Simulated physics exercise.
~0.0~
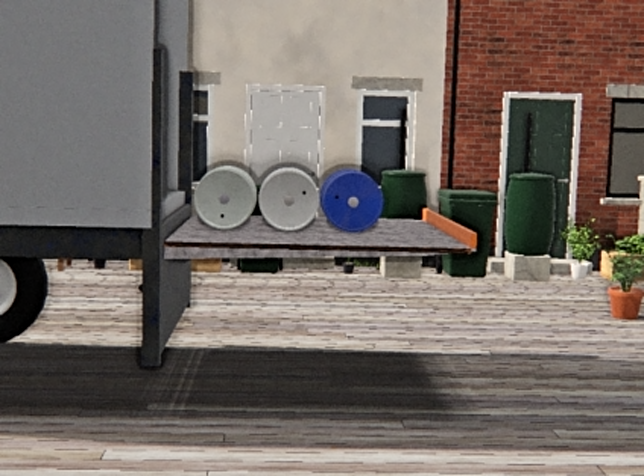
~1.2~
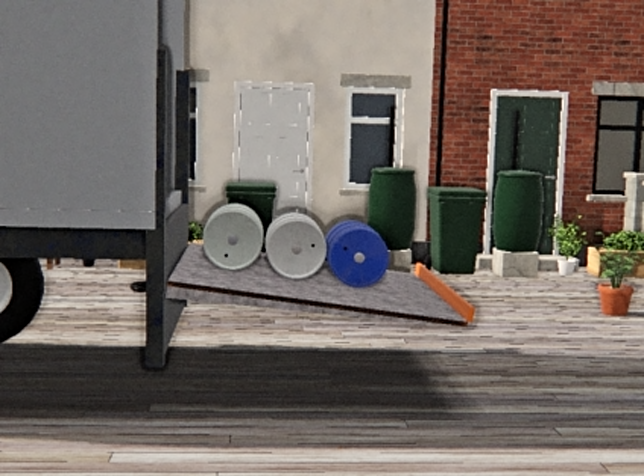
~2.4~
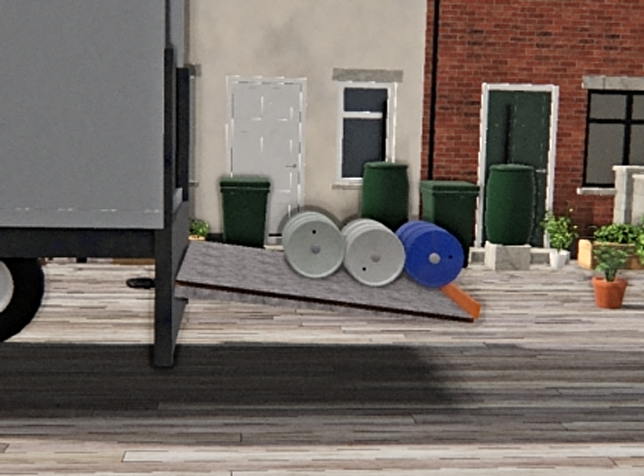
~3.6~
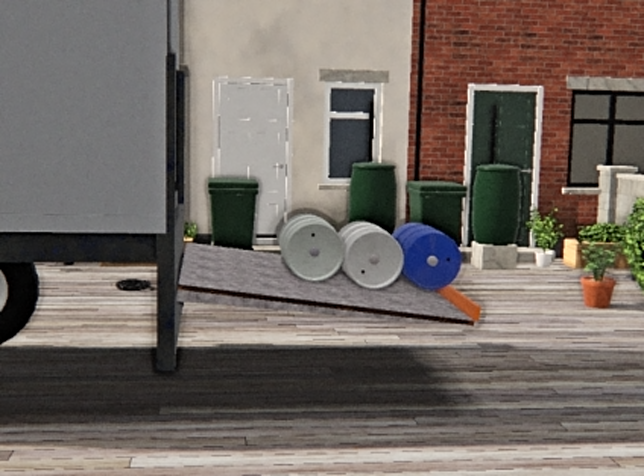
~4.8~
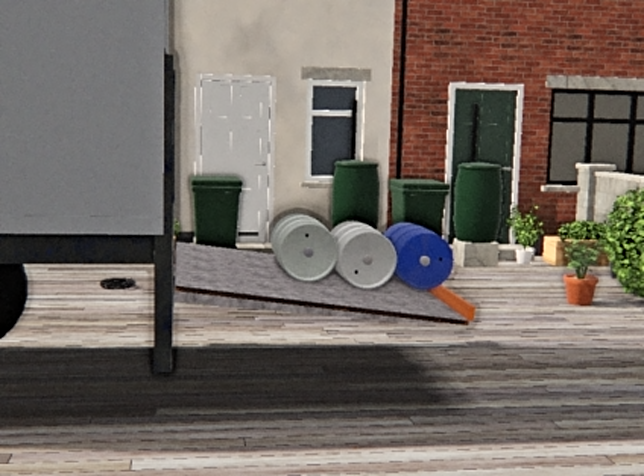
In this clip, a lorry's tail-lift holding two grey kegs and a blue one lowers and tilts down to the right, and the kegs roll toward the orange stop at its outer edge, where all three come to rest still on the platform.
